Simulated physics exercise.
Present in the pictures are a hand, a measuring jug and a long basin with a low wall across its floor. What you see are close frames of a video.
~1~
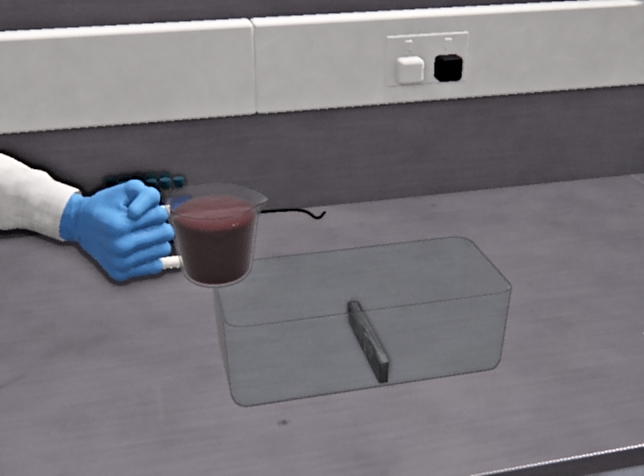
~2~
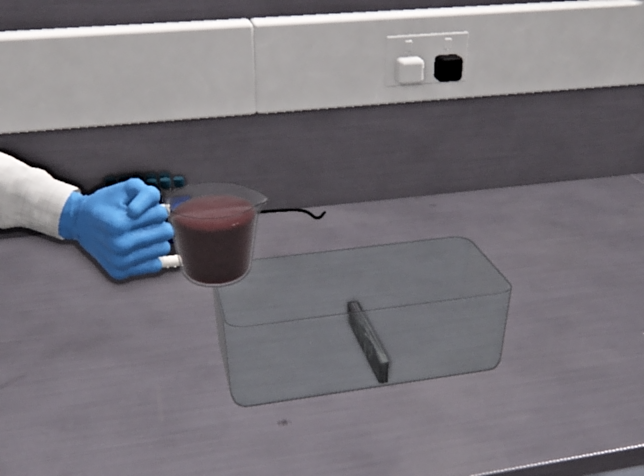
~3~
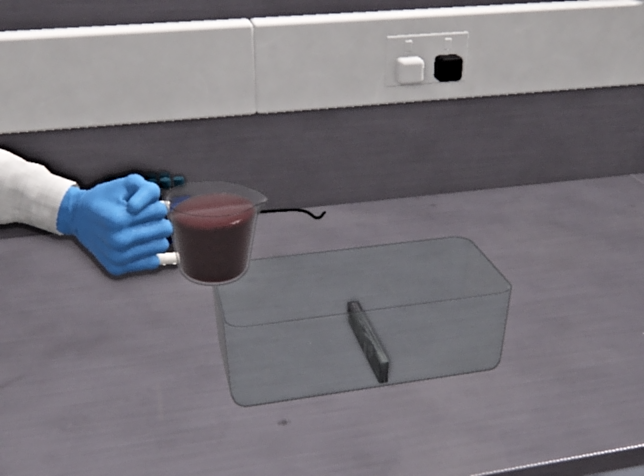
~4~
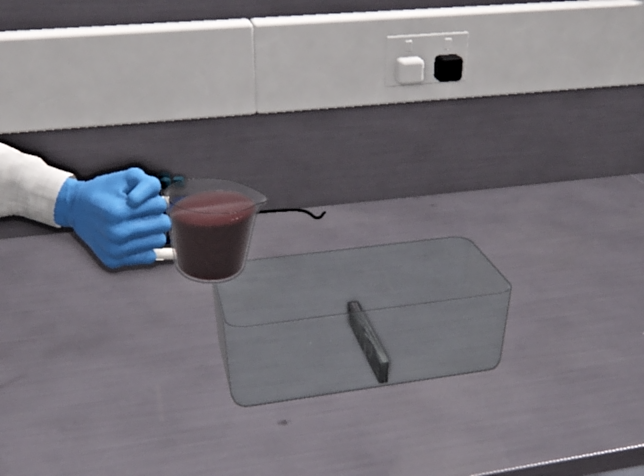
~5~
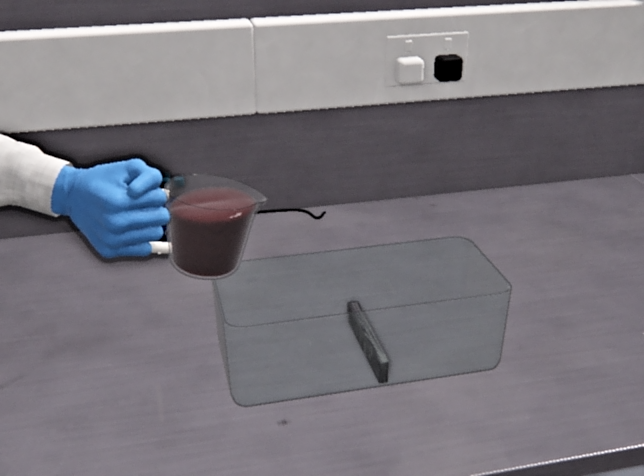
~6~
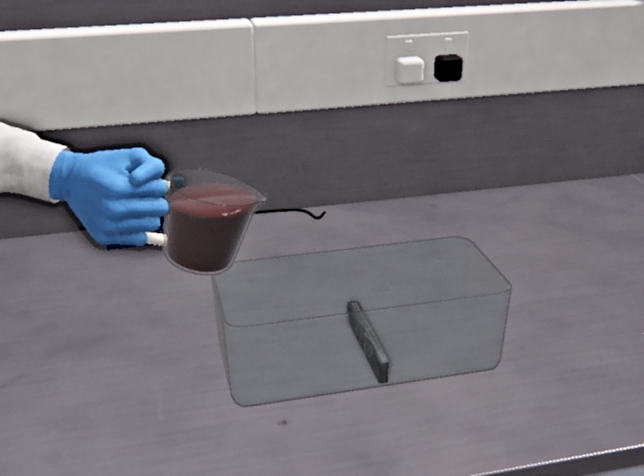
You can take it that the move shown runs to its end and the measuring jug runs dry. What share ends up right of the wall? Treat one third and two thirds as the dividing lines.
By the end, under a third sits to the right of the wall.
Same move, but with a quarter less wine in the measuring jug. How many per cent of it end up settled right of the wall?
About 5 in a hundred.
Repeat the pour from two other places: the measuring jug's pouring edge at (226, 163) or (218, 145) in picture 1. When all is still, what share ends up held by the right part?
Around 10 percent first, around 10 percent second.
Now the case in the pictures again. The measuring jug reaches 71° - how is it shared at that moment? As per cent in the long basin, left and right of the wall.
Left part: Around 5 %. Right part: Around 0 %.
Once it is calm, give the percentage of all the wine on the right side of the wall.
15 % or thereabouts.
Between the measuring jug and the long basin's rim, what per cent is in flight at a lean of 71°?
25 per cent.
A moment on, the measuring jug is tipped part way and 71 per cent is still to pour, 4 is left of the wall and 0 right of it.
Next, the measuring jug is tipped on its side and 16 per cent is still to pour, 50 is left of the wall and 3 right of it.
Then the measuring jug is tipped on its side and 1 per cent is still to pour, 83 is left of the wall and 11 right of it.
Later the measuring jug is tipped on its side and 0 per cent is still to pour, 85 is left of the wall and 13 right of it.
Finally, 85 per cent lies left of the wall, 13 right of it and 2 outside.
